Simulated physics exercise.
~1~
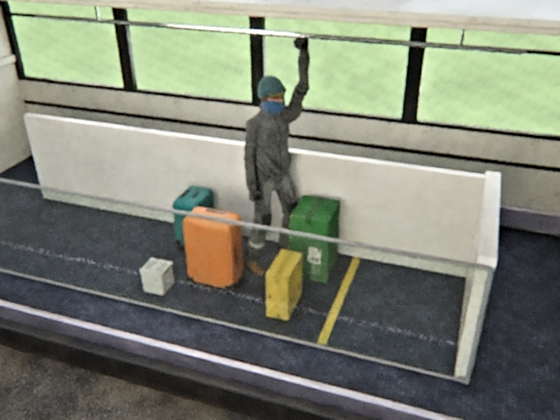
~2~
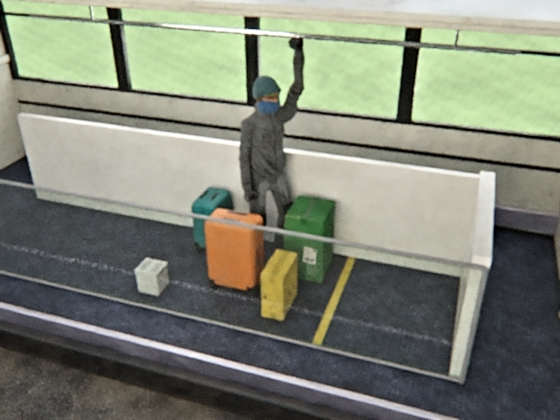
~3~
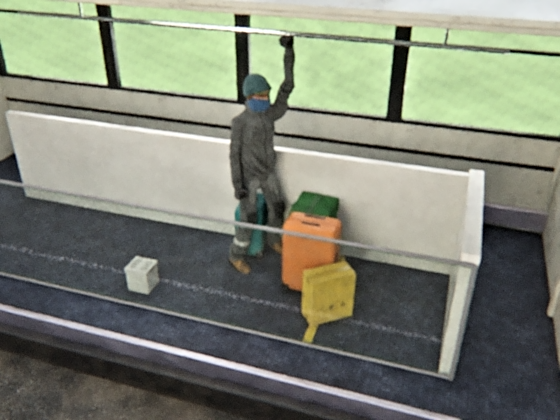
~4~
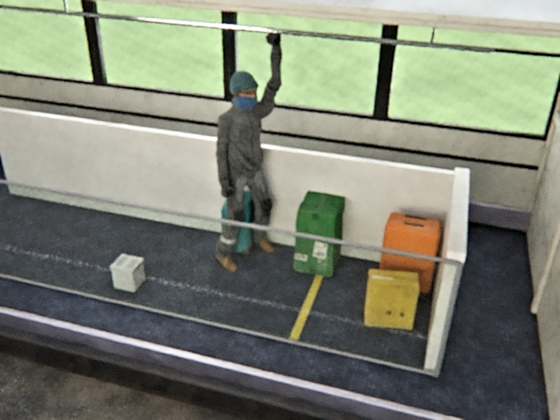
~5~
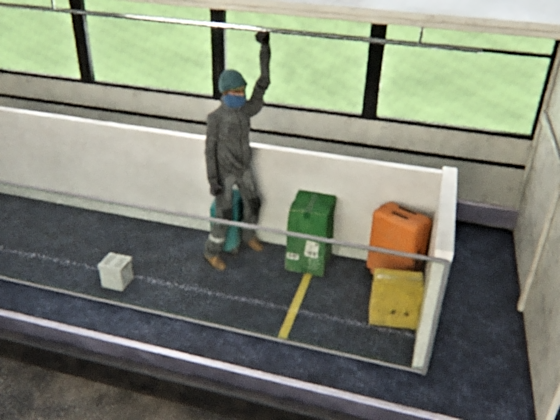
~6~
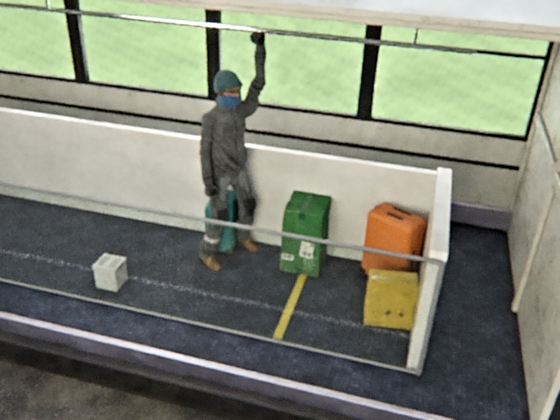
An orange wheeled case stands among other luggage in a walled tram bay, where a masked passenger in a grey outfit and teal hat grips the overhead rail. As the view drifts slightly right, the orange case begins rolling right, with a small teal case shifting a little behind it. The orange case then travels past the passenger toward the yellow line, crowding close to the green case and yellow box, which also shifts right. Orange case and yellow box carry on across the line and settle by the right-hand end wall. The green case stands upright near the line, while the teal case rests beside the passenger's legs and the white tub stays put, both short of it.
